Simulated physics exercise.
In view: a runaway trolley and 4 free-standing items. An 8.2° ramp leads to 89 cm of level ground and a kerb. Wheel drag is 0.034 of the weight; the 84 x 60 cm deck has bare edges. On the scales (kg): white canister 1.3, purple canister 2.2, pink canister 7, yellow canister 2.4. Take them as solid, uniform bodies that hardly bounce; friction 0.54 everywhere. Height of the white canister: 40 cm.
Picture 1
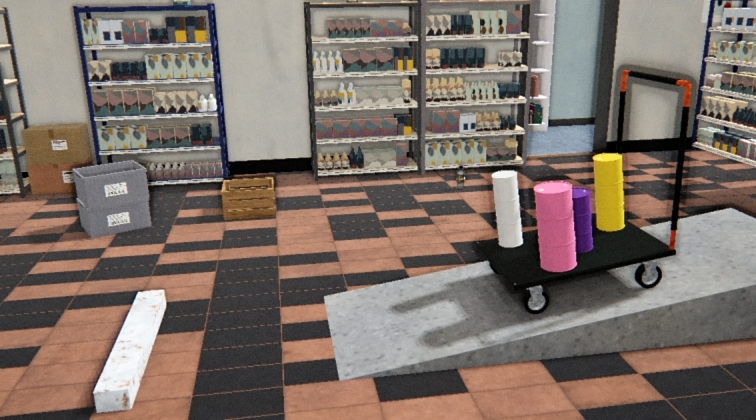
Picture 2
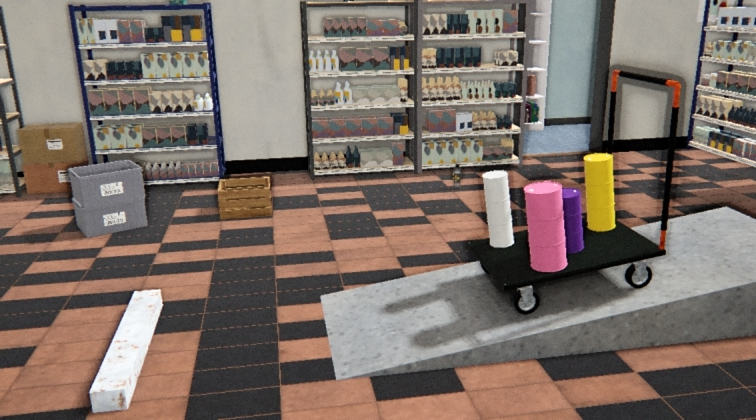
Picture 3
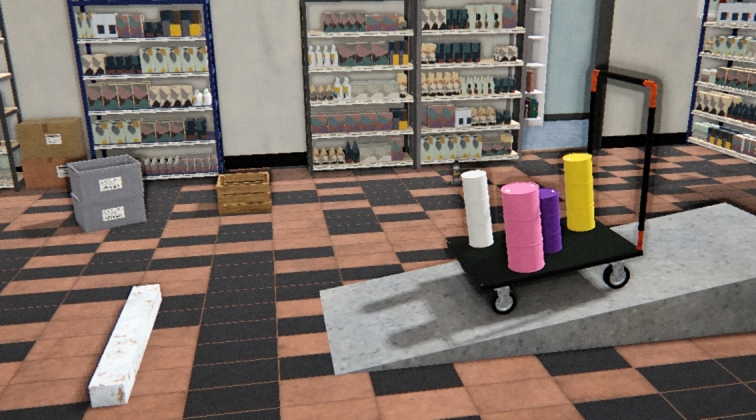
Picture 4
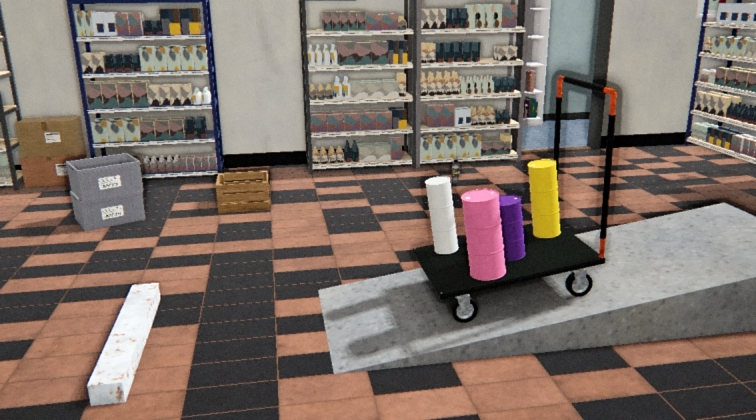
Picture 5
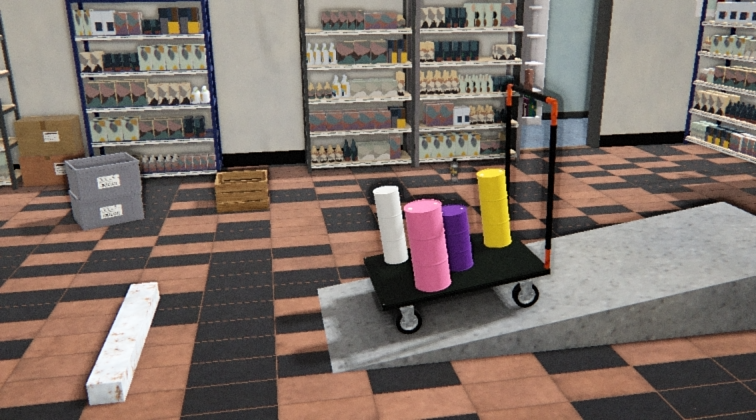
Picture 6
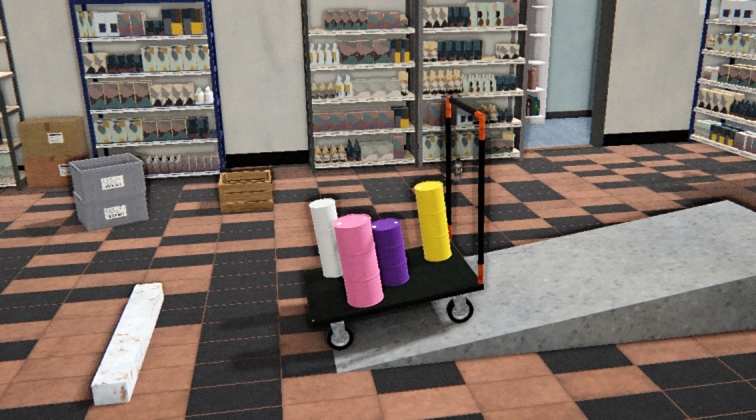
Black trolley carrying white, pink, purple and yellow canisters rolling left down a grey ramp in a shop, the canisters leaning slightly.
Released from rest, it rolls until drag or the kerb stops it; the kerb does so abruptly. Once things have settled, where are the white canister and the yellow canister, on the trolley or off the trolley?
The white canister ends off the deck, the yellow canister is still aboard.
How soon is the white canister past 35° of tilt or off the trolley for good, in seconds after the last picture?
Near 0.7 s.
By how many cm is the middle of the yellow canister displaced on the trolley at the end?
Some 38 cm.
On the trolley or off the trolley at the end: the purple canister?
The purple canister ends on the trolley.
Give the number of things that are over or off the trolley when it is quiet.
That comes to 4.
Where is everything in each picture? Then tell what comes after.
The first frame shows kerb 179 cm ahead; white canister (508, 209); yellow canister (609, 192).
The second frame shows kerb 176 cm ahead; purple canister (566, 221); pink canister (546, 227).
The third frame shows kerb 165 cm ahead; purple canister (544, 221); pink canister (523, 227).
The fourth frame shows kerb 146 cm ahead; purple canister (507, 228); pink canister (484, 235).
The fifth frame shows kerb 119 cm ahead; purple canister (454, 238); pink canister (428, 245).
The sixth frame shows kerb 83 cm ahead; white canister (329, 238); yellow canister (433, 221).
Then, 0.70 s on from there, trolley at the kerb; white canister 26° off its base near (134, 253); yellow canister 23° off its base near (246, 249); pink canister 15° off its base.
Then, 0.90 s on from there, trolley at the kerb; white canister now off the trolley; yellow canister on its side near (213, 270); pink canister 50° off its base.
In the end, off the trolley, white canister and pink canister; toppled on the trolley, purple canister and yellow canister. At the end, from the last picture's camera, white canister near (95, 302), yellow canister near (208, 275).
